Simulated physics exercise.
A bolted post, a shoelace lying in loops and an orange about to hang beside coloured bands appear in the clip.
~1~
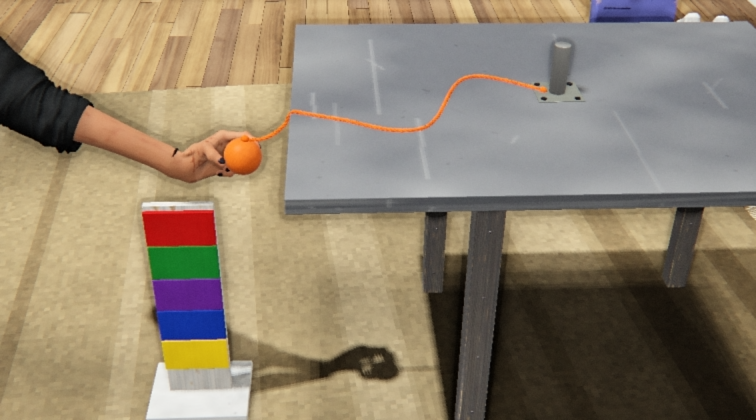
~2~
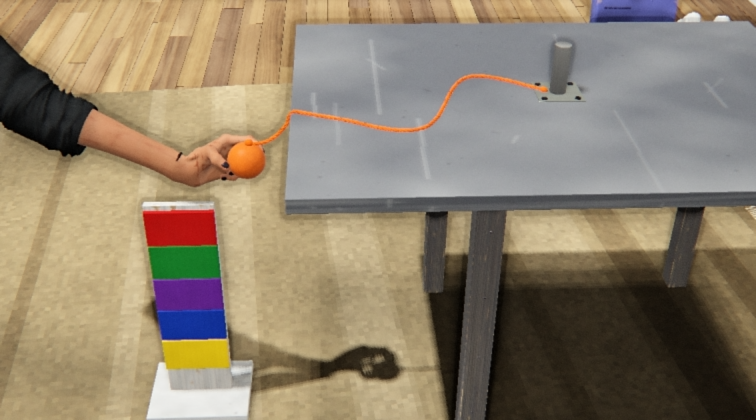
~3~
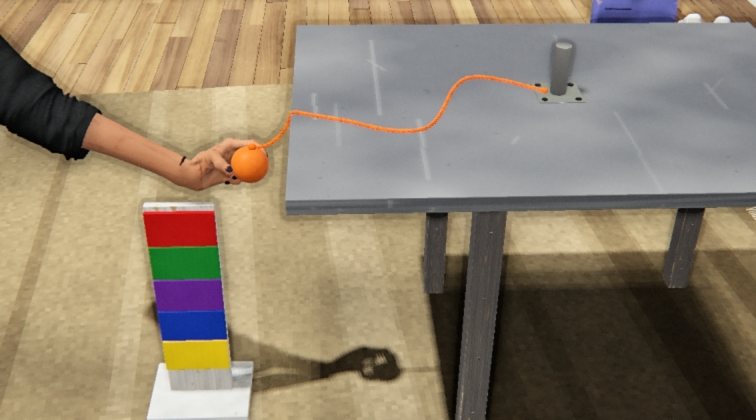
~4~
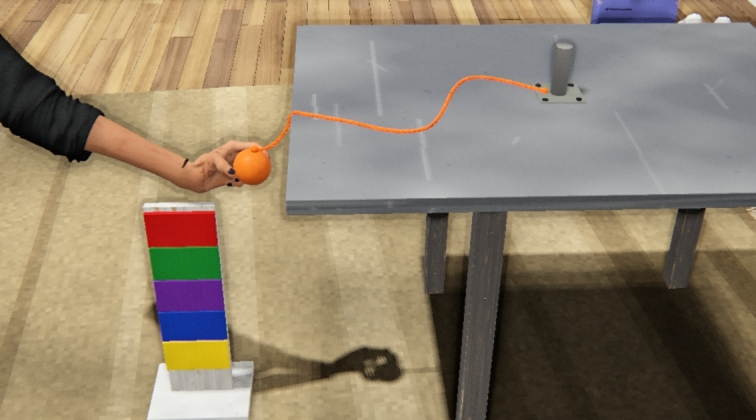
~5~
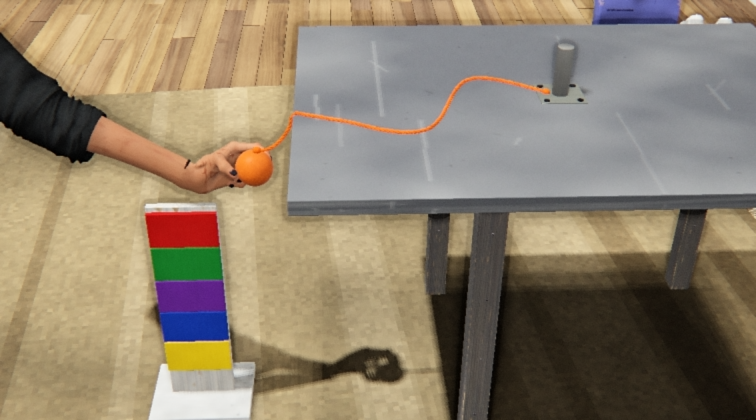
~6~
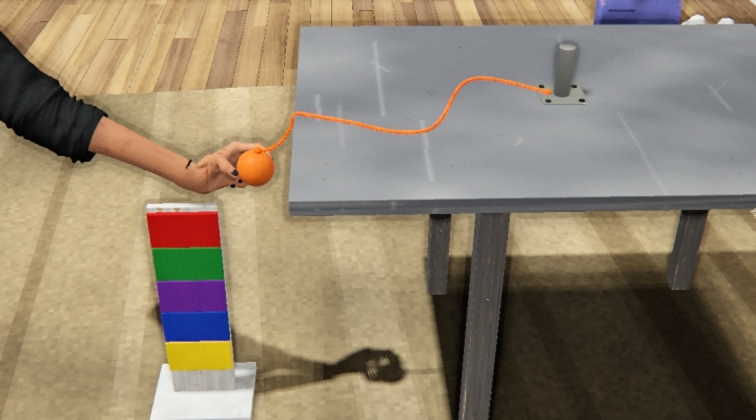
A hand and forearm in a dark sleeve reach in from the left, holding an orange beside a grey table on a tan rug over wooden flooring, seen from slightly above. An orange shoelace winds across the tabletop to an upright grey peg, and a stand with red, green, purple, blue and yellow bands sits below the hand. The hand shifts the orange slightly right and down, while the shoelace stays nearly still.
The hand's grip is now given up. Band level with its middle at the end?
Green band.
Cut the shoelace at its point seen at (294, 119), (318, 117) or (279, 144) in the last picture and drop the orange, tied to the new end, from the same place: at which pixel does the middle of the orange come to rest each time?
One spot per try: (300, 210), (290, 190), and (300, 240).
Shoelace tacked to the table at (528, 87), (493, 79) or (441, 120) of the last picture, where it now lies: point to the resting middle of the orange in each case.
In order of the tries: About (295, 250), then (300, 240), then (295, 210).
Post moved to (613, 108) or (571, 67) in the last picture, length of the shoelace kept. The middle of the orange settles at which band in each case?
Red; red.
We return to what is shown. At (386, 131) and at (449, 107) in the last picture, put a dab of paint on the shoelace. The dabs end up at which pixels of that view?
The first at (297, 101), the second at (393, 97).
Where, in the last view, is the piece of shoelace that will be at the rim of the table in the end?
Roughly (386, 131).
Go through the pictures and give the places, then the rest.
The first frame shows orange (243, 156); red (180, 230); green (184, 264); purple (188, 296); blue (192, 327); yellow (196, 356).
The second frame shows orange (247, 160); shoelace through (513, 82) (457, 84) (439, 116) (382, 129) (308, 114).
The third frame shows orange (250, 164).
The fourth frame shows orange (253, 167); shoelace through (514, 83) (458, 85) (439, 117) (383, 130) (308, 115).
The fifth frame shows orange (254, 168).
The sixth frame shows orange (256, 168); shoelace through (517, 84) (461, 86) (442, 118) (386, 131) (311, 116).
Early on, orange near (265, 261); level with green.
Midway, orange near (324, 243); level with green.
Near the end, orange near (288, 244); level with green.
Finally, orange near (298, 245); level with green. The green one.
